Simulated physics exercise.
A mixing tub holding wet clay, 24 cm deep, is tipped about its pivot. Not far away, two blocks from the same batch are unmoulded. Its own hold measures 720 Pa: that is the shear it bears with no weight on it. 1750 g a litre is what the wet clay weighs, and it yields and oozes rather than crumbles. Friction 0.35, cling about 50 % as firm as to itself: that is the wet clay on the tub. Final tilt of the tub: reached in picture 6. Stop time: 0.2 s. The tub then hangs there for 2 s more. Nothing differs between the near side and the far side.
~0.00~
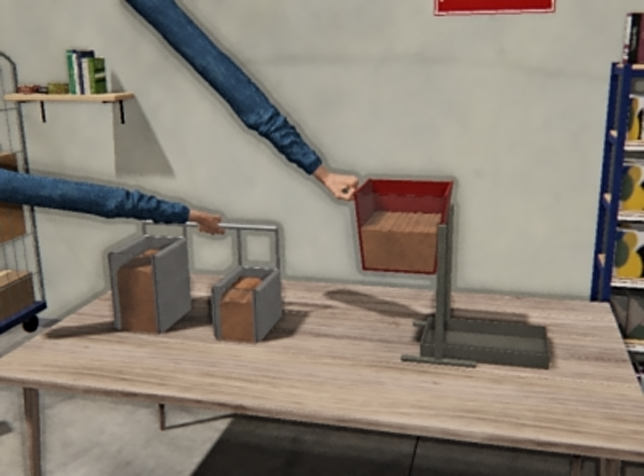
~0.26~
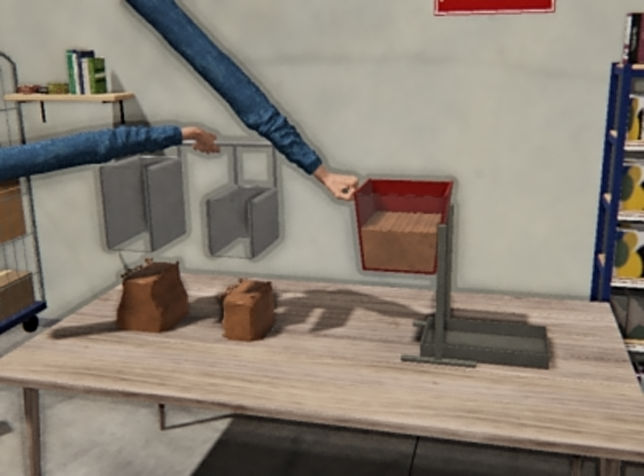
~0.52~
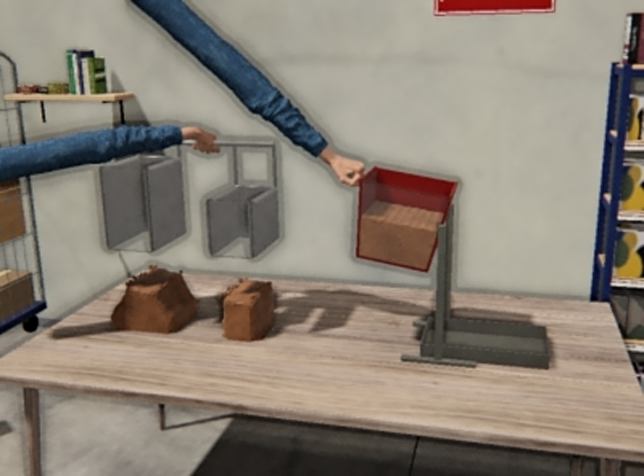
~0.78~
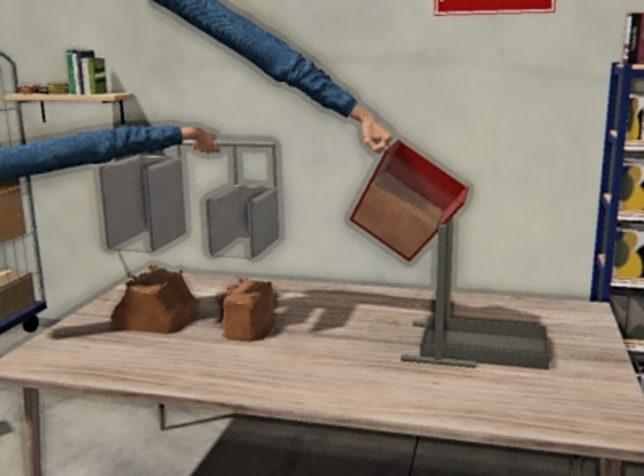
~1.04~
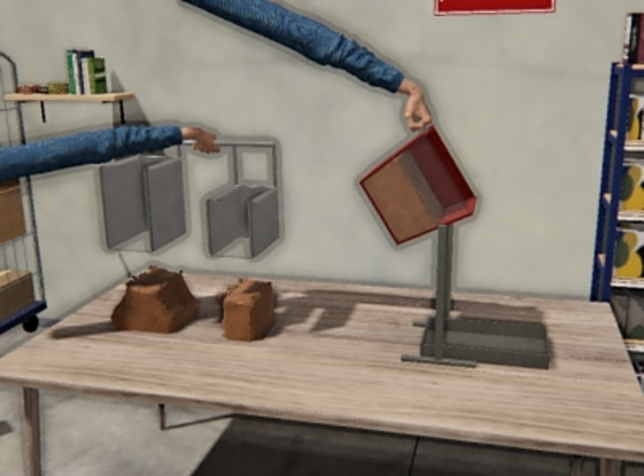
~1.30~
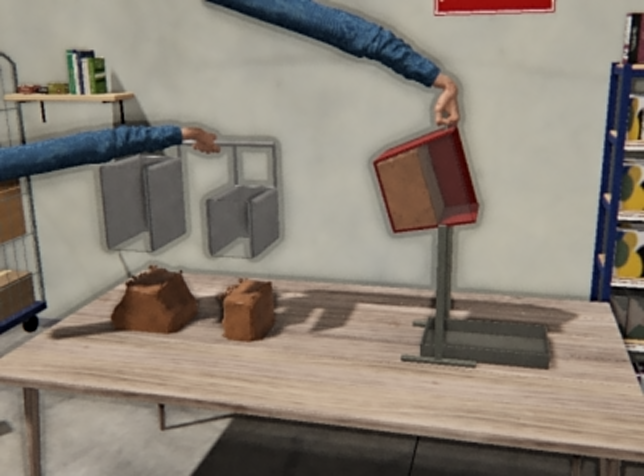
Two blue-sleeved arms move above a pale wooden table, seen from a fixed, slightly raised view in a room with shelves at both sides. Grey moulds surround two brown clay blocks on the left, and a red tub of brown clay sits on a grey stand at right. One hand lifts the moulds, the larger block slumps lower and wider, then the other hand tilts the tub steeply rightward.
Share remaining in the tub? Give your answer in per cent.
Close to 100 %.
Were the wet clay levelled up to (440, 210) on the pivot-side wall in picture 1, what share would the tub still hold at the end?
It would be close to 100 percent.
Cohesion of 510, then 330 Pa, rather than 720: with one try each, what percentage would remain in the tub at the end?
In order: Around 100 % and around 100 %.
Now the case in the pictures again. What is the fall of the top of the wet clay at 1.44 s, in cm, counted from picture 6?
I reckon it's close to 0 cm.
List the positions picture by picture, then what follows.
In the first picture, handle-side rim at (357, 193), tilt 0 degrees; top of the wet clay at (401, 230); blocks stand 25 cm, 16 cm (left to right).
In the second picture, handle-side rim at (357, 193), tilt 0 degrees; top of the wet clay at (401, 230); blocks stand 21 cm, 16 cm (left to right).
In the third picture, handle-side rim at (363, 180), tilt 9 degrees; top of the wet clay at (366, 217); blocks stand 17 cm, 16 cm (left to right).
In the fourth picture, handle-side rim at (388, 151), tilt 34 degrees; top of the wet clay at (375, 186); blocks stand 17 cm, 16 cm (left to right).
In the fifth picture, handle-side rim at (426, 135), tilt 58 degrees; top of the wet clay at (394, 161); blocks stand 17 cm, 16 cm (left to right).
In the sixth picture, handle-side rim at (451, 134), tilt 73 degrees; top of the wet clay at (413, 152); blocks stand 17 cm, 16 cm (left to right).
After 1.44 s, the tub is at 73 degrees and holds 100 %.
After 1.61 s, the tub is at 73 degrees and holds 100 %.
After 1.78 s, the tub is at 73 degrees and holds 100 %.
After 1.95 s, the tub is at 73 degrees and holds 100 %.
After 3.30 s, at the end, the tub is at 73 degrees and holds 100 %.
